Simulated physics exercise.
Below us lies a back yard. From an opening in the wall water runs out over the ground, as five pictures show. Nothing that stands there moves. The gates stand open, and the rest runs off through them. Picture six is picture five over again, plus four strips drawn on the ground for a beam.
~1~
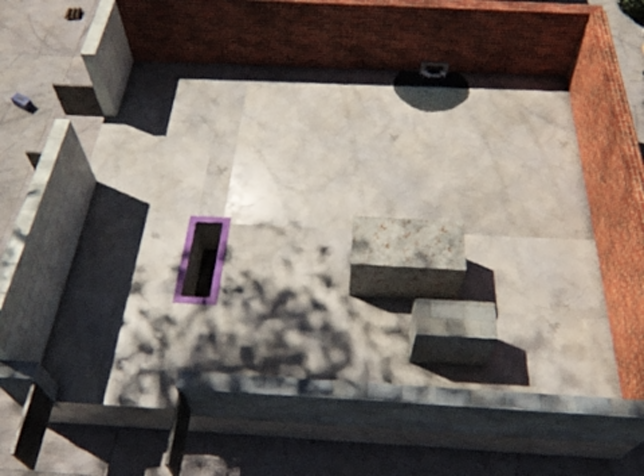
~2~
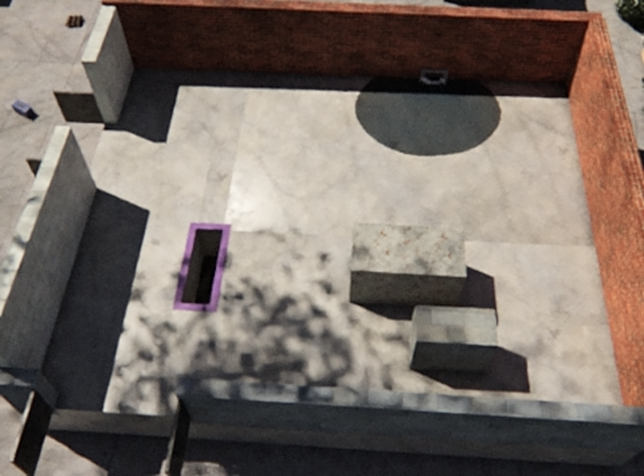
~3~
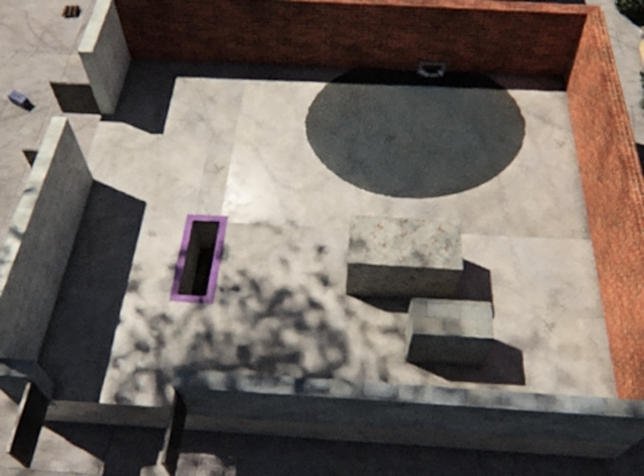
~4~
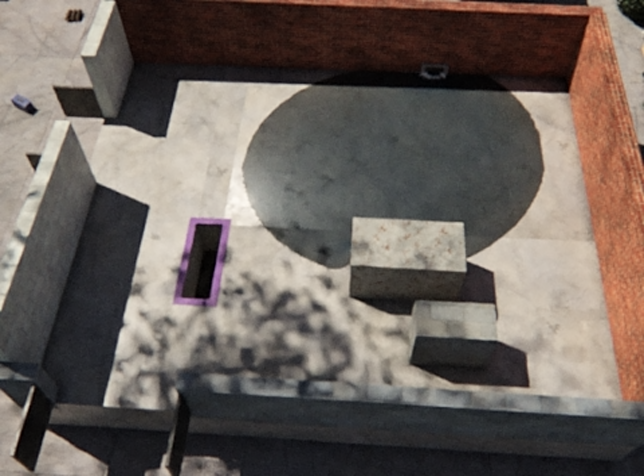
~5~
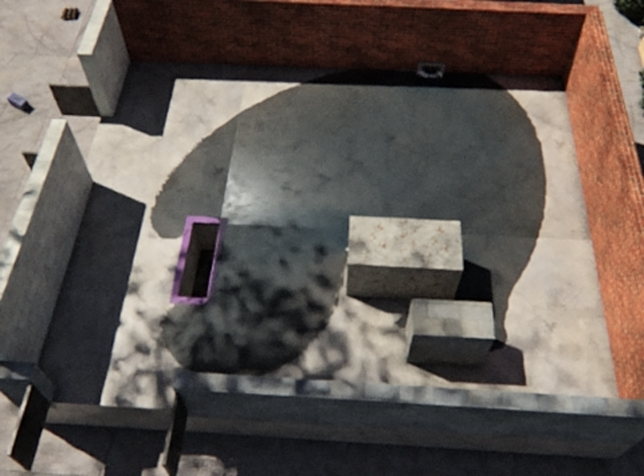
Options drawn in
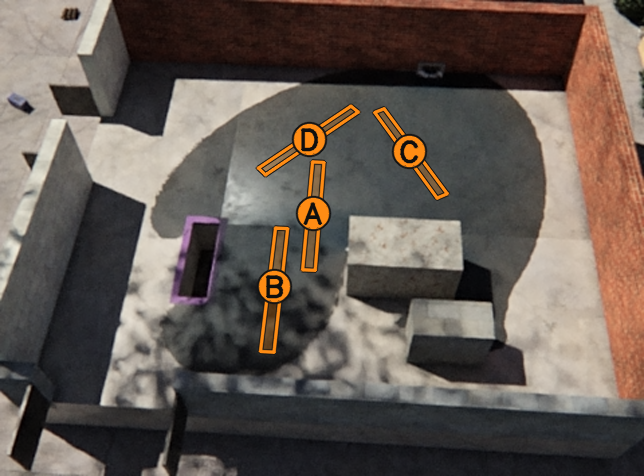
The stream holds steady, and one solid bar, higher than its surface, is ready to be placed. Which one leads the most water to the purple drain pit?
D is best.
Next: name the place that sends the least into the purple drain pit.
It is A.
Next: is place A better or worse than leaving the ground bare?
Place A is worse.
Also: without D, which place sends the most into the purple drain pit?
That is place B.
In orange, A from (308, 270) to (318, 162); B from (267, 351) to (281, 228); C from (379, 110) to (442, 195); D from (261, 171) to (354, 109).
If A is chosen, about 11 % of the stream goes into the purple drain pit, about 87 % out by the gates.
If B is chosen, about 26 % of the stream goes into the purple drain pit, about 70 % out by the gates.
If C is chosen, about 16 % of the stream goes into the purple drain pit, about 84 % out by the gates.
If D is chosen, about 39 % of the stream goes into the purple drain pit, about 61 % out by the gates.
